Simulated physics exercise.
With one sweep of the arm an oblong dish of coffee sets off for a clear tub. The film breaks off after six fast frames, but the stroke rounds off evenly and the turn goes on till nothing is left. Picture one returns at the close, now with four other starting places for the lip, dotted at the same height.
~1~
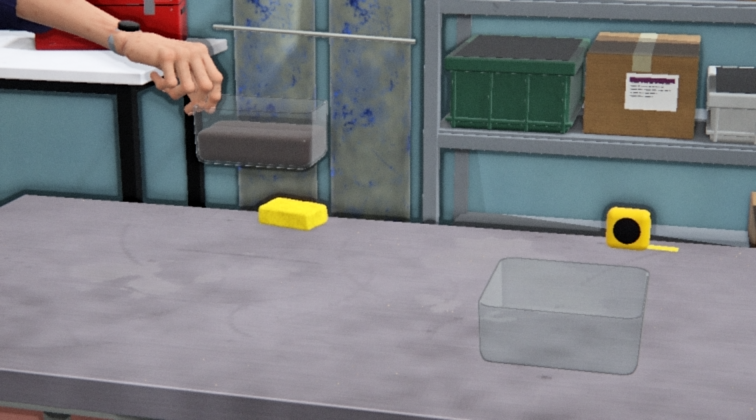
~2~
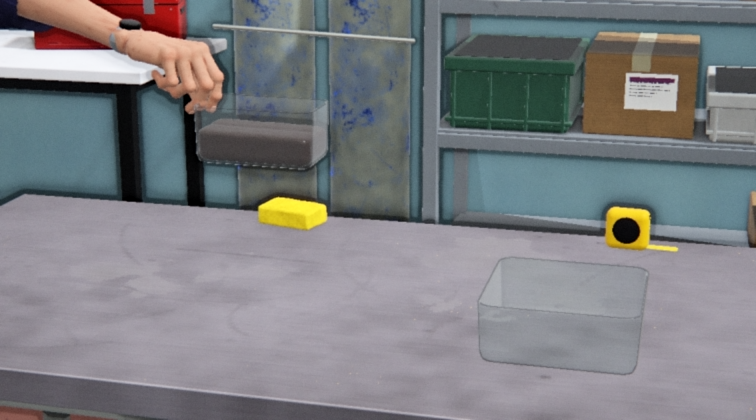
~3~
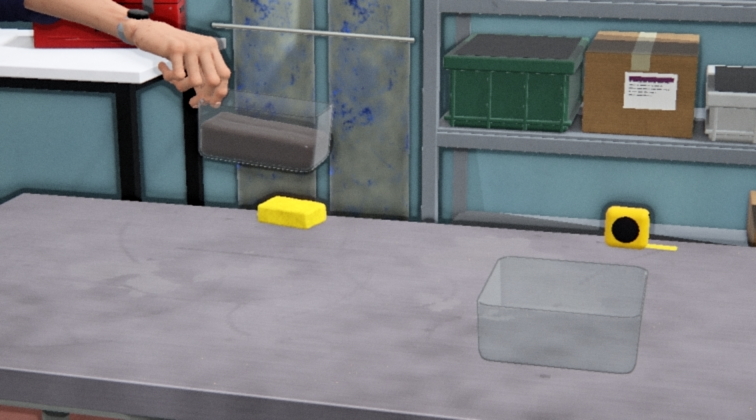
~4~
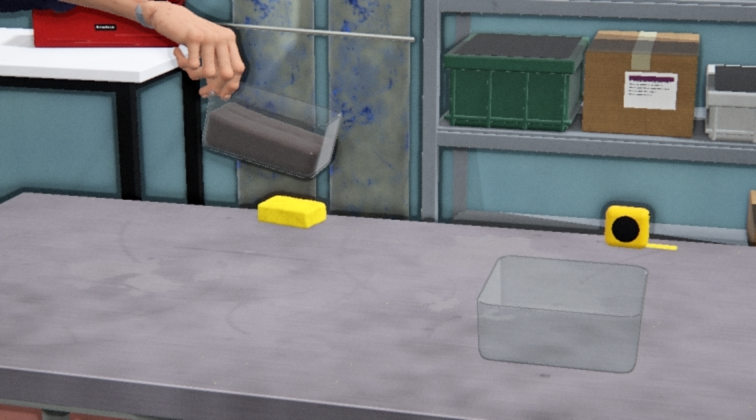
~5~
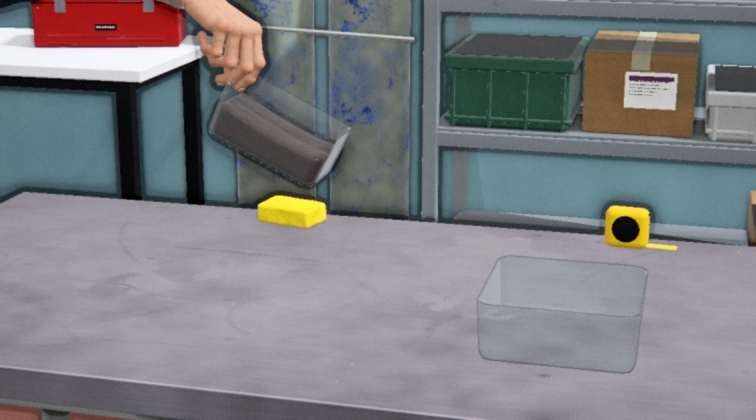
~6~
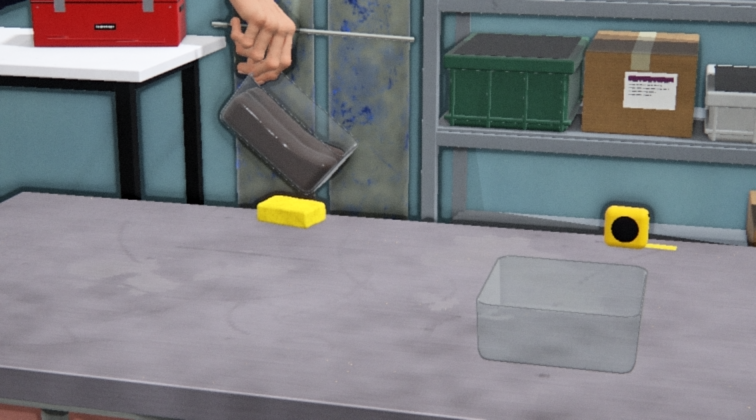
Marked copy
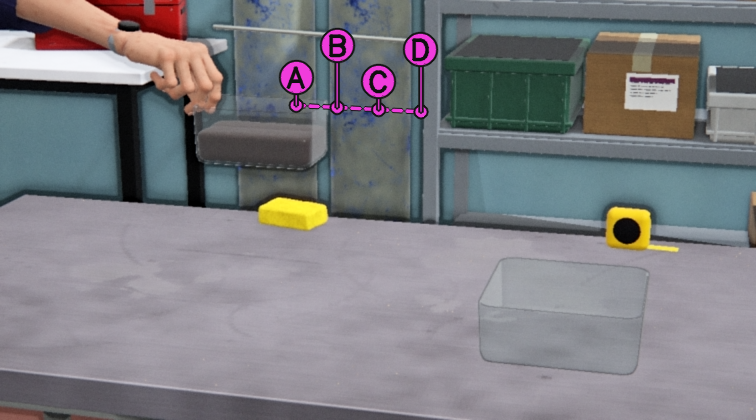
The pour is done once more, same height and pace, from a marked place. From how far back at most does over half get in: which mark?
Choose C.
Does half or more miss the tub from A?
Yes, that goes wrong.
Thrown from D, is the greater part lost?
No, not at all.
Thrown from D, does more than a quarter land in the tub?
Yes, it does.
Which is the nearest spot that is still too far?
That is spot B.
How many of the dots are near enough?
Two of the four.
In magenta, A at (296, 105); B at (337, 107); C at (378, 109); D at (420, 111).
Choosing A, about 0 % lands in the tub, 99 % falls short.
Choosing B, about 16 % lands in the tub, 79 % falls short and 6 % goes beside or beyond.
Choosing C, about 70 % lands in the tub, 15 % falls short and 15 % goes beside or beyond.
Choosing D, about 73 % lands in the tub, 7 % falls short and 20 % goes beside or beyond.
